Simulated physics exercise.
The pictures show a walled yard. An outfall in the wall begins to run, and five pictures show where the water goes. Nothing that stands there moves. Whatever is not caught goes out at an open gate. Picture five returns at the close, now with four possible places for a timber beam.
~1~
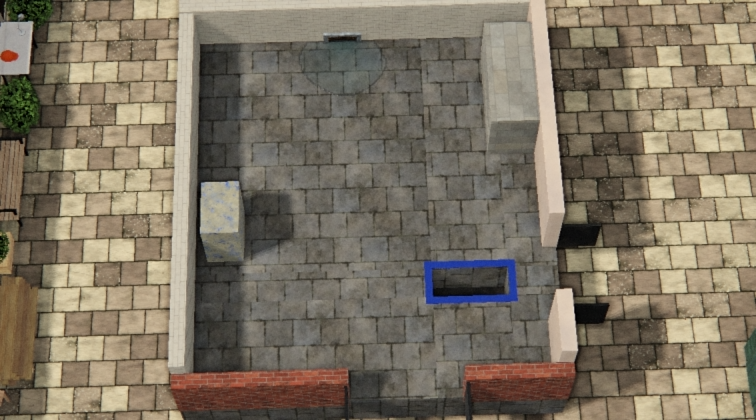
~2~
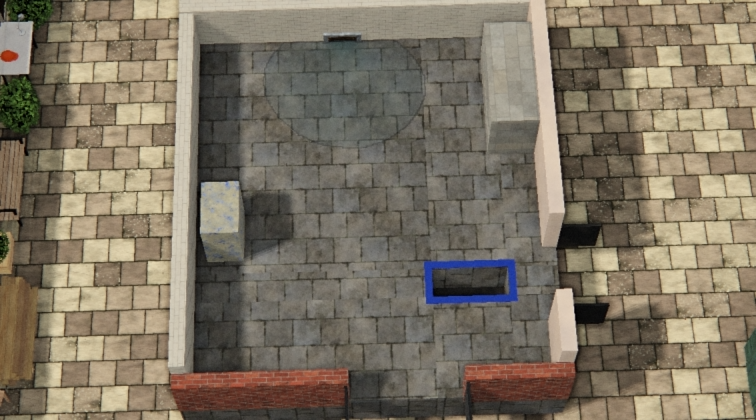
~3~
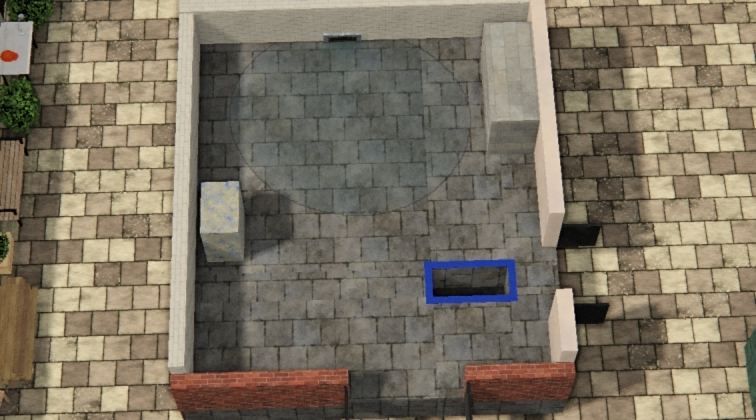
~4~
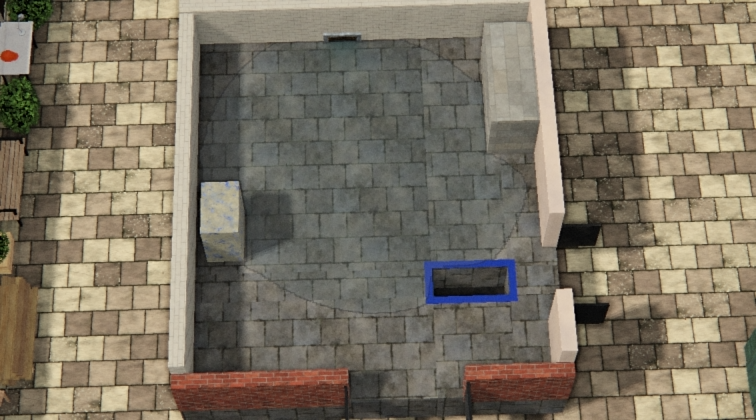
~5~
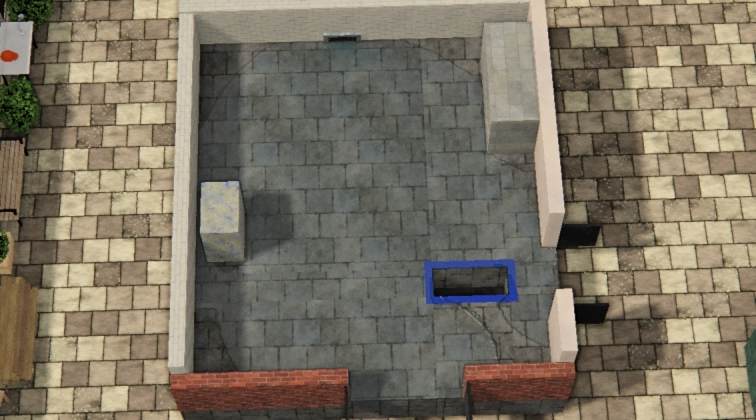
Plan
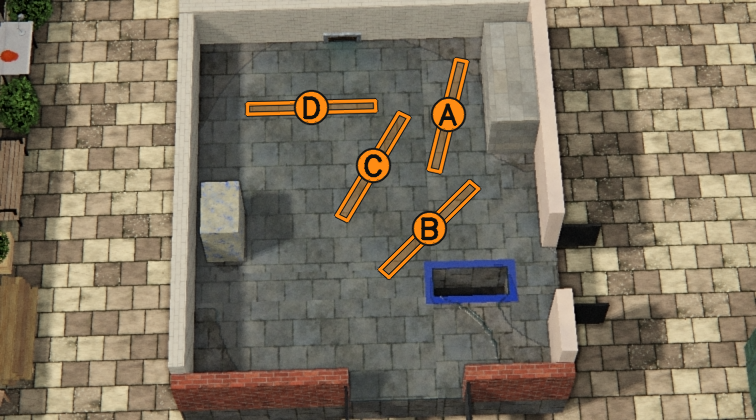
The footage shows a walled paved yard from above as a shallow sheet of water spreads from the far wall across the ground, passing around two blocks, reaching a blue-edged pit and then covering most of the yard.
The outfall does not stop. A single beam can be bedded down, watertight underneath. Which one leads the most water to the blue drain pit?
D works best here.
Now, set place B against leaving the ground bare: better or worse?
Place B is worse.
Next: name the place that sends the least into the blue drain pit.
That is place B.
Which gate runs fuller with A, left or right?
The left one.
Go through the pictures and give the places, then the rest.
The first frame shows outfall at (342, 37); blue drain pit at (471, 282); open gate at (545, 283); open gate at (406, 385); 4 % of the ground under water, visible out to (360, 86); blue drain pit still dry.
In the second frame, 13 % of the ground under water, visible out to (330, 143); blue drain pit still dry.
In the third frame, 31 % of the ground under water, visible out to (374, 209); blue drain pit still dry.
In the fourth frame, 57 % of the ground under water, visible out to (429, 298); blue drain pit taking water.
In the fifth frame, 81 % of the ground under water, visible out to (556, 316); blue drain pit taking water.
In orange, A from (434, 170) to (461, 60); B from (384, 273) to (474, 185); C from (342, 218) to (403, 115); D from (247, 109) to (375, 105).
Choosing A, about 21 % of the stream goes into the blue drain pit, about 79 % out by the gates.
Choosing B, about 7 % of the stream goes into the blue drain pit, about 93 % out by the gates.
Choosing C, about 19 % of the stream goes into the blue drain pit, about 81 % out by the gates.
Choosing D, about 38 % of the stream goes into the blue drain pit, about 62 % out by the gates.
